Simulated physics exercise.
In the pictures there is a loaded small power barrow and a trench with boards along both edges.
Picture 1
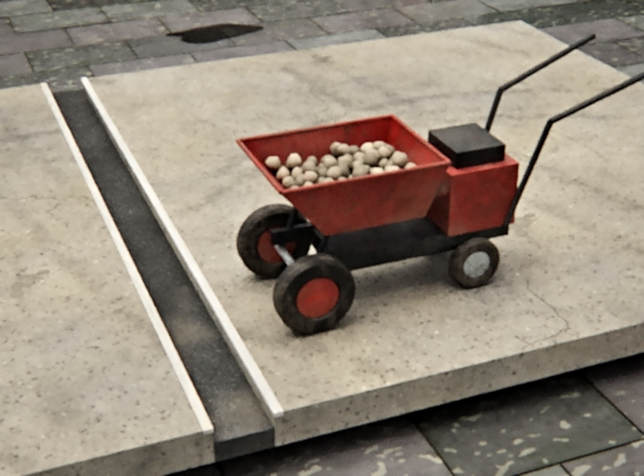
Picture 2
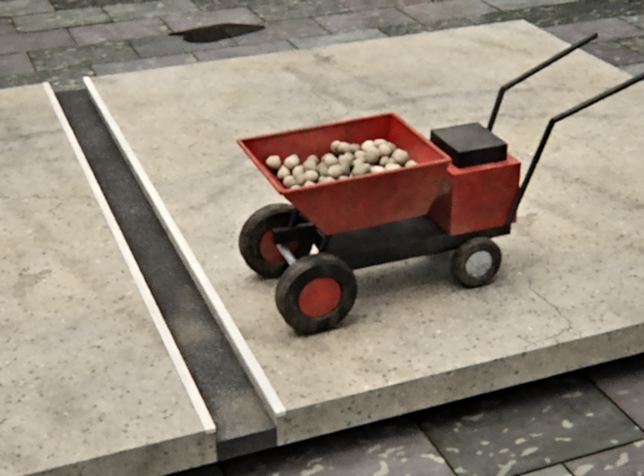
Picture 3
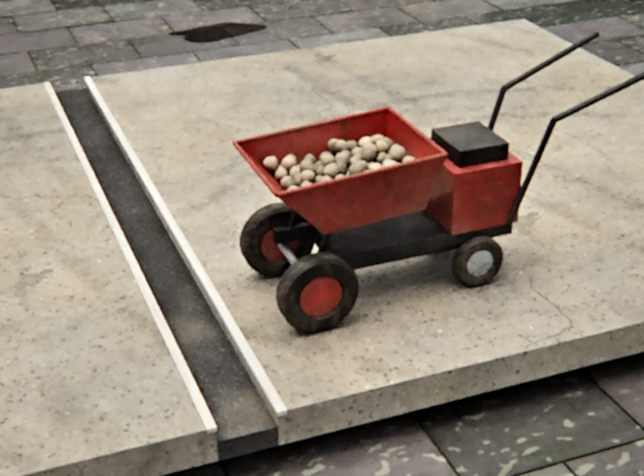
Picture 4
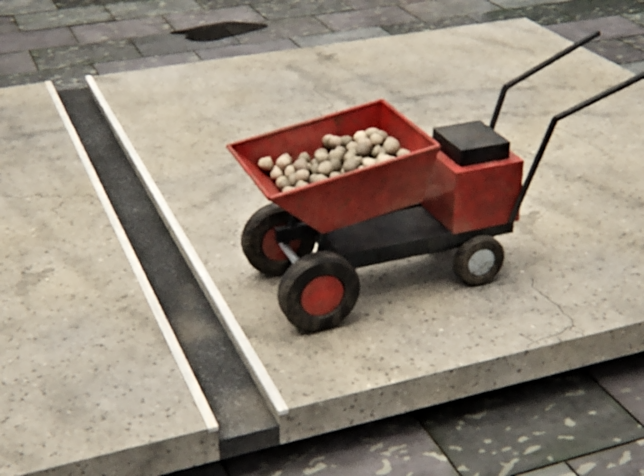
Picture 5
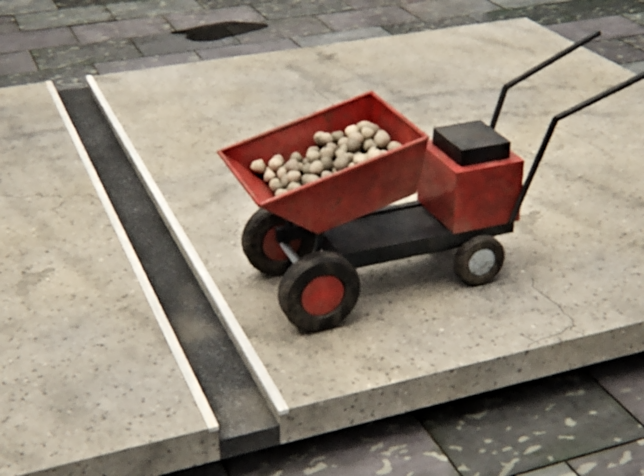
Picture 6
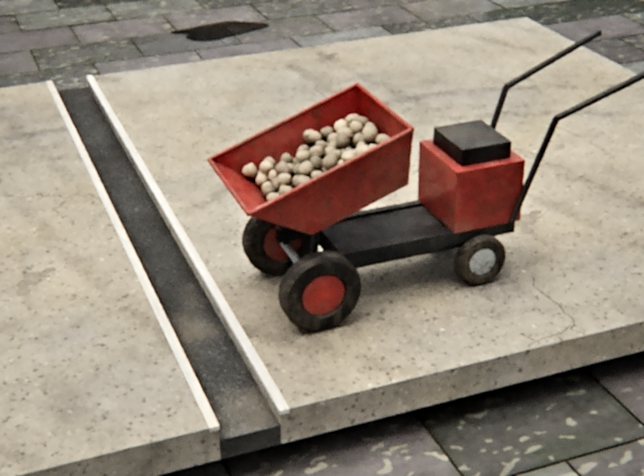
On a pale stone slab beside a dark trench, a red barrow's skip of pebbles tilting steadily forward to the left.
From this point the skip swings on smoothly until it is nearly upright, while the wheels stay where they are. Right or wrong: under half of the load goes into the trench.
Right.
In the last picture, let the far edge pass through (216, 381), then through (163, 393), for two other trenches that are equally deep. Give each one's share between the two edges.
Lab note: Try one about 0 %, try two about 60 %.
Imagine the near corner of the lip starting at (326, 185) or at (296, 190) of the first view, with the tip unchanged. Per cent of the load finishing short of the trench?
I'd put it at around 0 percent the first time and 0 percent the second.
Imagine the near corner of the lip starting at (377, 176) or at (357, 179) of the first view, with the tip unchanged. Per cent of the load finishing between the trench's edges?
Well, you'd get roughly 60 per cent from the first place and roughly 60 per cent from the second.
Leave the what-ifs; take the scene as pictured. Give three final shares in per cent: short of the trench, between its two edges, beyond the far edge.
Roughly, short 0 per cent, between 20 per cent and beyond 80 per cent.
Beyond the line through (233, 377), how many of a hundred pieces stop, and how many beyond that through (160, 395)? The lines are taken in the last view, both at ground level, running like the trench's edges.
90 % and 60 %, in that order.
Soon after the last picture, skip tipped steeply; all in the skip.
A little later, skip tipped right over; most in the skip; a stray few in or heaped over the trench; about a quarter beyond it; a small part falling.
Later still, skip tipped right over; a small part in the skip; a small part in or heaped over the trench; most beyond it.
By the end, skip tipped right over; about a quarter in or heaped over the trench; most beyond it.
